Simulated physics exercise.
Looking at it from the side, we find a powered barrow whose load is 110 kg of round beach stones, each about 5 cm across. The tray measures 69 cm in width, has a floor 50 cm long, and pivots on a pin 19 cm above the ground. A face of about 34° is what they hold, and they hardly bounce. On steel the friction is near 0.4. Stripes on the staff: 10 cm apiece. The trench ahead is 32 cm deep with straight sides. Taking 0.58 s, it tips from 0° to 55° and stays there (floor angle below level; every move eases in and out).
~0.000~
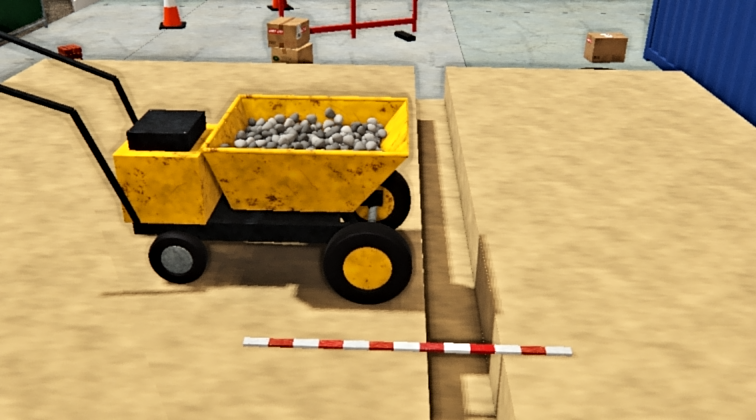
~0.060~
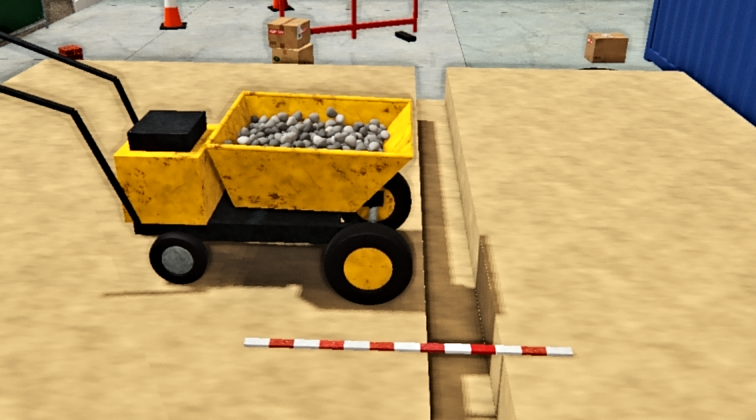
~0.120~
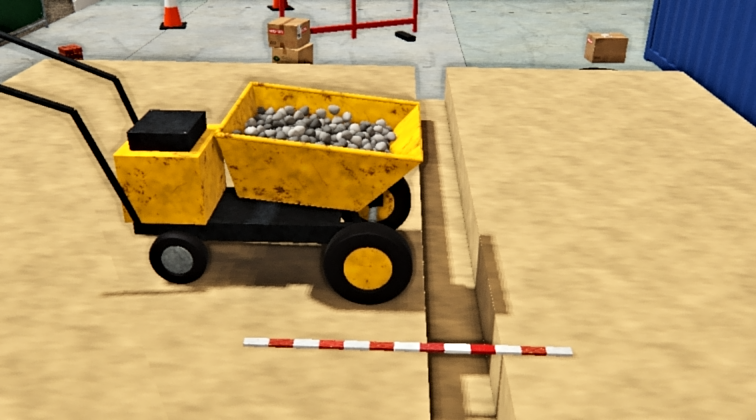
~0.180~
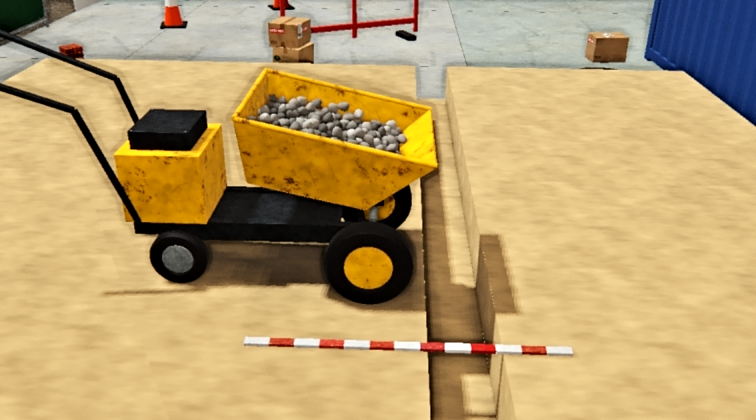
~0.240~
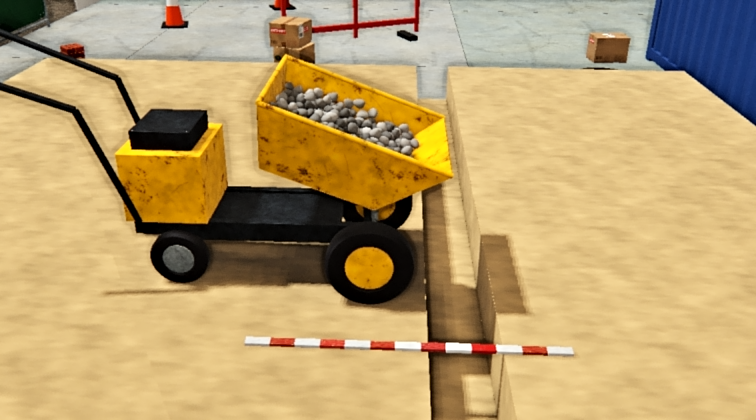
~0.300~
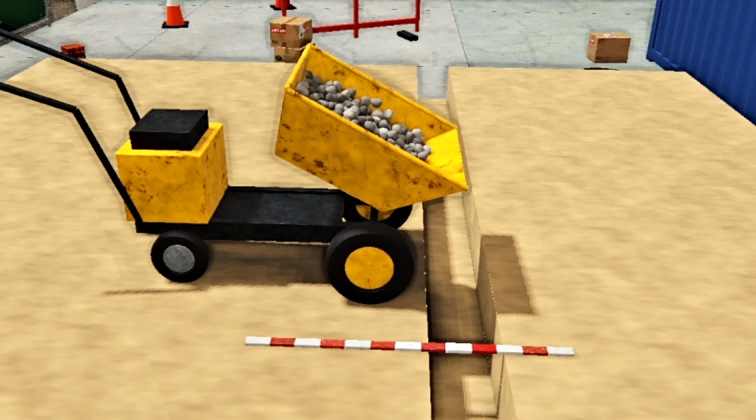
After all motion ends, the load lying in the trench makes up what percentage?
It makes up about 9 per cent.
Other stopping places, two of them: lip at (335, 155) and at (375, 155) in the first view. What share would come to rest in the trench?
About 45 per cent from the first spot, about 25 from the second.
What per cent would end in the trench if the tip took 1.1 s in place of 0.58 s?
Then roughly 10 percent.
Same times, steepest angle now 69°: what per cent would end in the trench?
Roughly 5%.
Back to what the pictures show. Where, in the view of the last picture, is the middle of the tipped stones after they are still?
Near (549, 266).
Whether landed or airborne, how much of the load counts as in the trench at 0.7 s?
At that moment: Approx. 0 %.
After 0.4 s the floor is at 46°; 100 % in the tray; the foremost stones are at (456, 190).
After 0.7 s the floor is at 55°; 95 % in the tray, 5 % past the trench; the foremost stones are at (530, 222).
After 1.0 s the floor is at 55°; 51 % in the tray, 49 % past the trench; the foremost stones are at (640, 274).
After 3.0 s the floor is at 55°; 27 % in the tray, 9 % in the trench, 64 % past the trench; the foremost stones are past the picture's edge.
